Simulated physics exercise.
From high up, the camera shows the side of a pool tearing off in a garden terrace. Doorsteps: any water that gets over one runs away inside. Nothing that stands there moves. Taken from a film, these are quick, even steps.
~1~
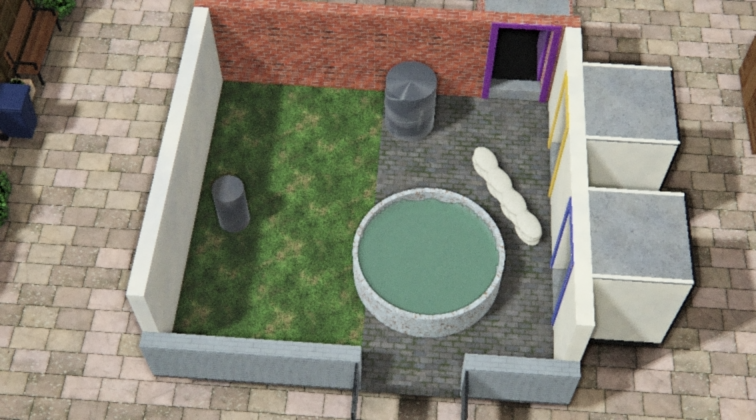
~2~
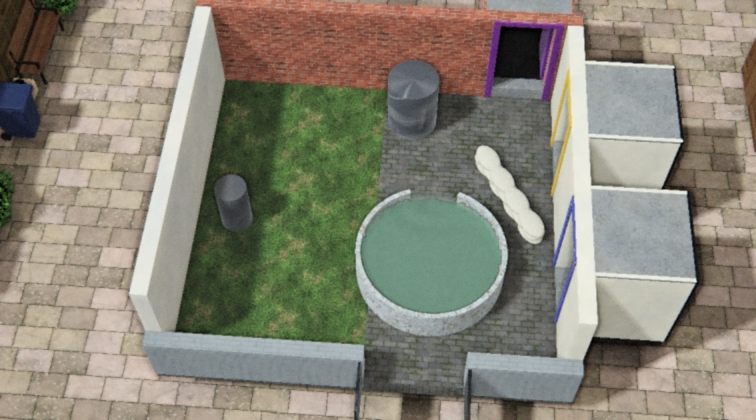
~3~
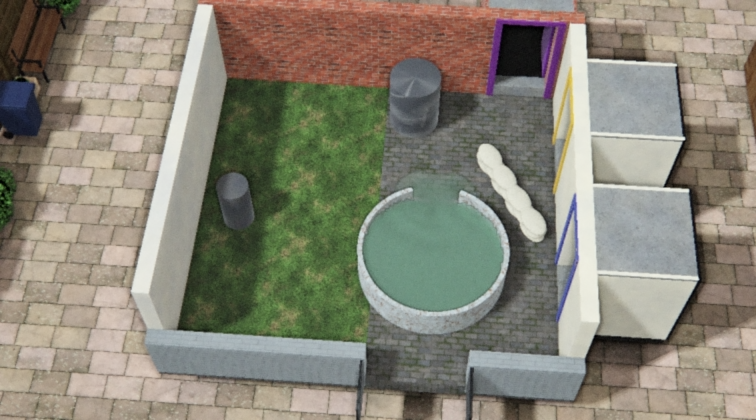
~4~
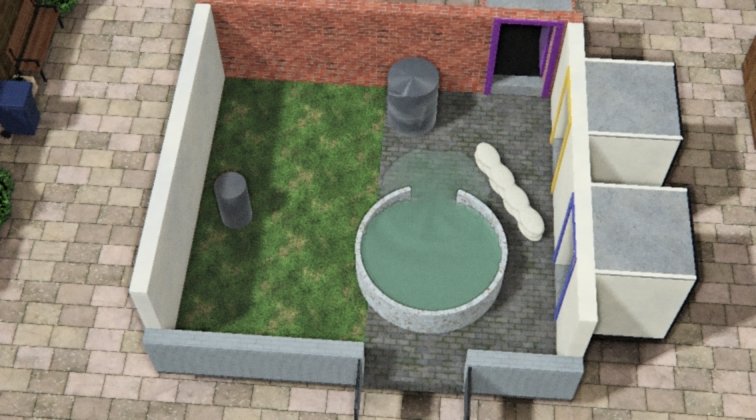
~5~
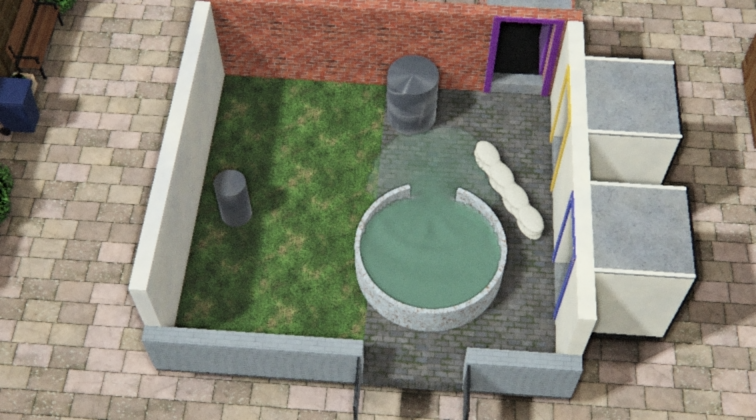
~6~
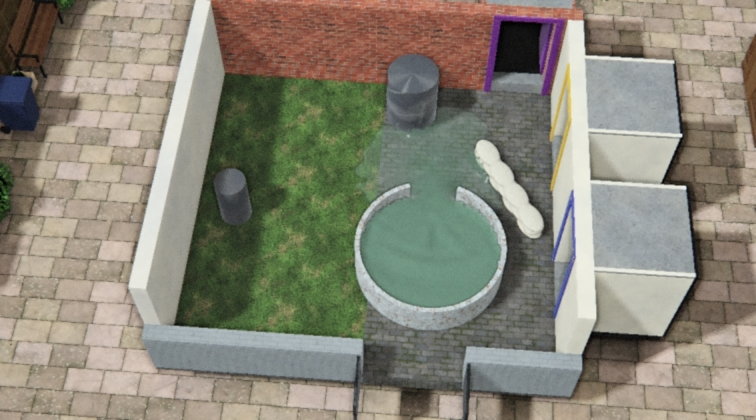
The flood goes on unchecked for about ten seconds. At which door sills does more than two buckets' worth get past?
At the end, I predict the blue door will remain at two buckets or below; I predict the yellow door will remain at two buckets or below; I predict the purple door will remain at two buckets or below.
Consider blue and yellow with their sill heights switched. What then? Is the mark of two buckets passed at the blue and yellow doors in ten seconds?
With the sills exchanged, the blue door falls below the cutoff and the yellow door beats the cutoff.
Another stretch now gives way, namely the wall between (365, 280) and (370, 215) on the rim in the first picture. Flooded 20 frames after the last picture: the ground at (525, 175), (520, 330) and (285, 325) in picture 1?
In the order given: Untouched, untouched and swamped.
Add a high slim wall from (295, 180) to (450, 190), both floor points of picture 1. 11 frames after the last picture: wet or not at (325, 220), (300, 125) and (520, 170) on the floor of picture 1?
Submerged, untouched, untouched.
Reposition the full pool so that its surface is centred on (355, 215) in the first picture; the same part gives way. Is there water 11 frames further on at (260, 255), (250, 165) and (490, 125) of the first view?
Result: Spared; spared; inundated.
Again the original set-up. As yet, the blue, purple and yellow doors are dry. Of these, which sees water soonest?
The purple-painted one.
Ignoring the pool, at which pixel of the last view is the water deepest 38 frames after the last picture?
It should be deepest at about (538, 210).
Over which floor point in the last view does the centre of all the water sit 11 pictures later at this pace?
Centre point: Around (432, 218).
A moment on, water covers 20 % of the floor; the blue door not reached, the yellow door not reached, the purple door wet at the sill, nothing in.
Next, water covers 30 % of the floor; the blue door not reached, the yellow door not reached, the purple door wet at the sill, nothing in.
Then, water covers 45 % of the floor; the blue door wet at the sill, nothing in, the yellow door wet at the sill, nothing in, the purple door wet at the sill, nothing in.
Later, water covers 70 % of the floor; the blue door under two buckets in, the yellow door wet at the sill, nothing in, the purple door wet at the sill, nothing in.
In the end, water covers 90 % of the floor; the blue door under two buckets in, the yellow door wet at the sill, nothing in, the purple door wet at the sill, nothing in.
